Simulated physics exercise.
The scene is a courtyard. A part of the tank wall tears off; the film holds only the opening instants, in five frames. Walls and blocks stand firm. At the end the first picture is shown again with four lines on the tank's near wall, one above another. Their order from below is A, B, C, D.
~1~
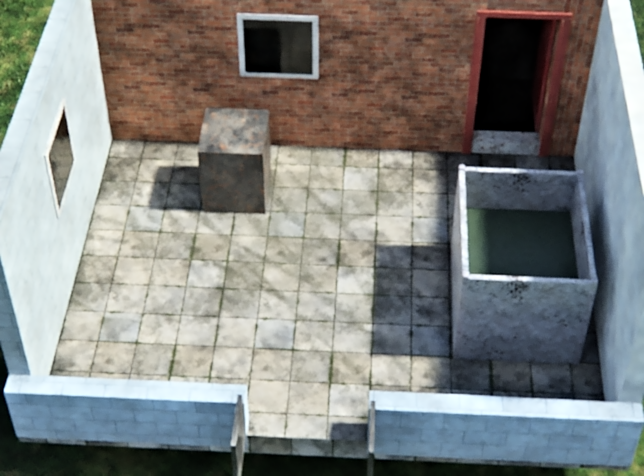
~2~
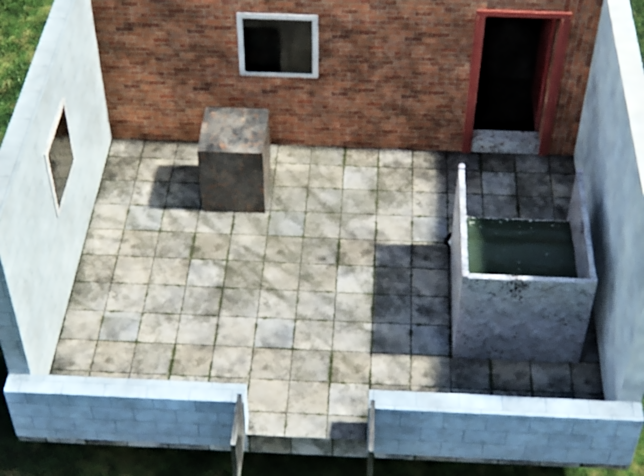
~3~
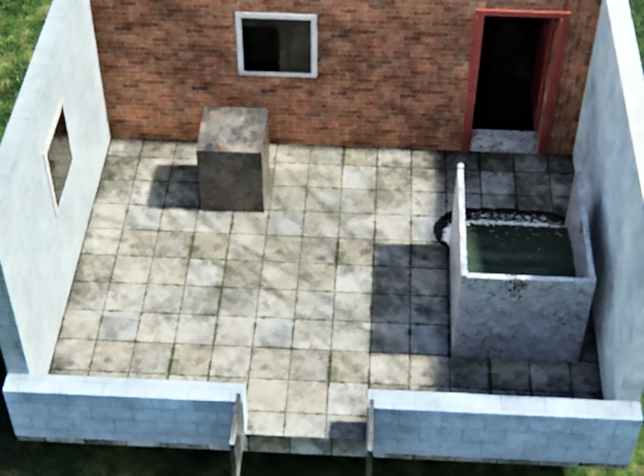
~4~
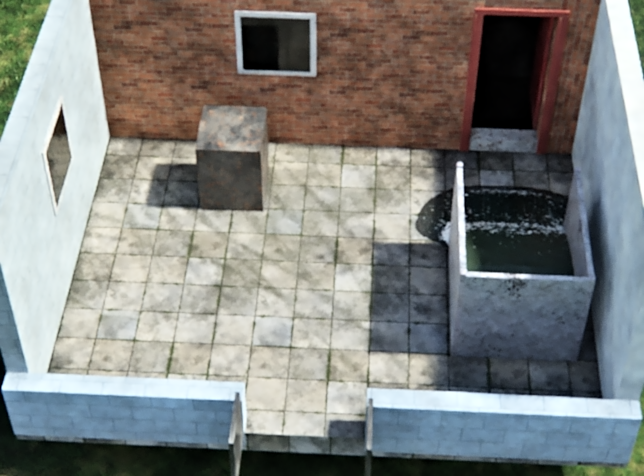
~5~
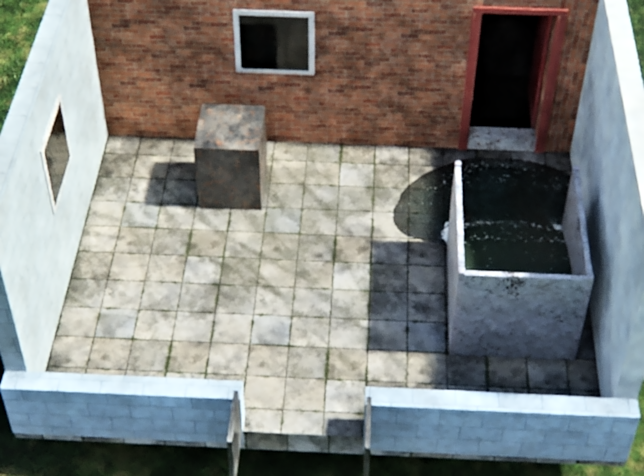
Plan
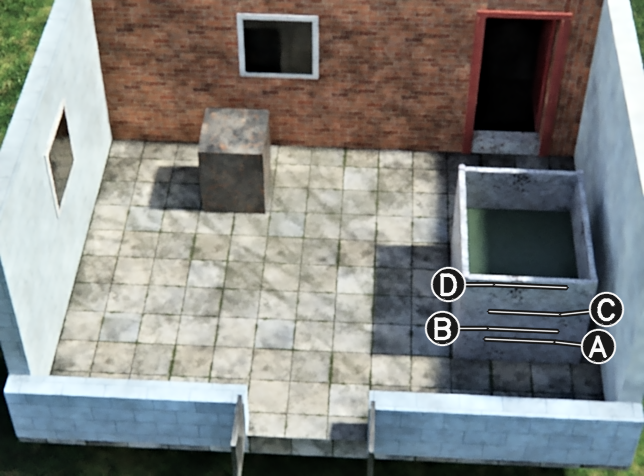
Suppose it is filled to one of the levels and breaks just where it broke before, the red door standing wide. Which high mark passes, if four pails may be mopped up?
Mark A.
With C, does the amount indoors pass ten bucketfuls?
Yes, clearly.
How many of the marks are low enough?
One of the four.
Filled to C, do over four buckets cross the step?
Yes, it does.
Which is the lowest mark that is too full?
That is mark B.
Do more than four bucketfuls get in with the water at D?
Yes.
On the marked copy, A at (520, 340); B at (522, 329); C at (525, 313); D at (529, 286); from the bottom up A, B, C, D.
With A, a splash gets over, under a bucket.
With B, about 8 bucketfuls get in.
With C, dozens of bucketfuls pour in.
With D, dozens of bucketfuls pour in.
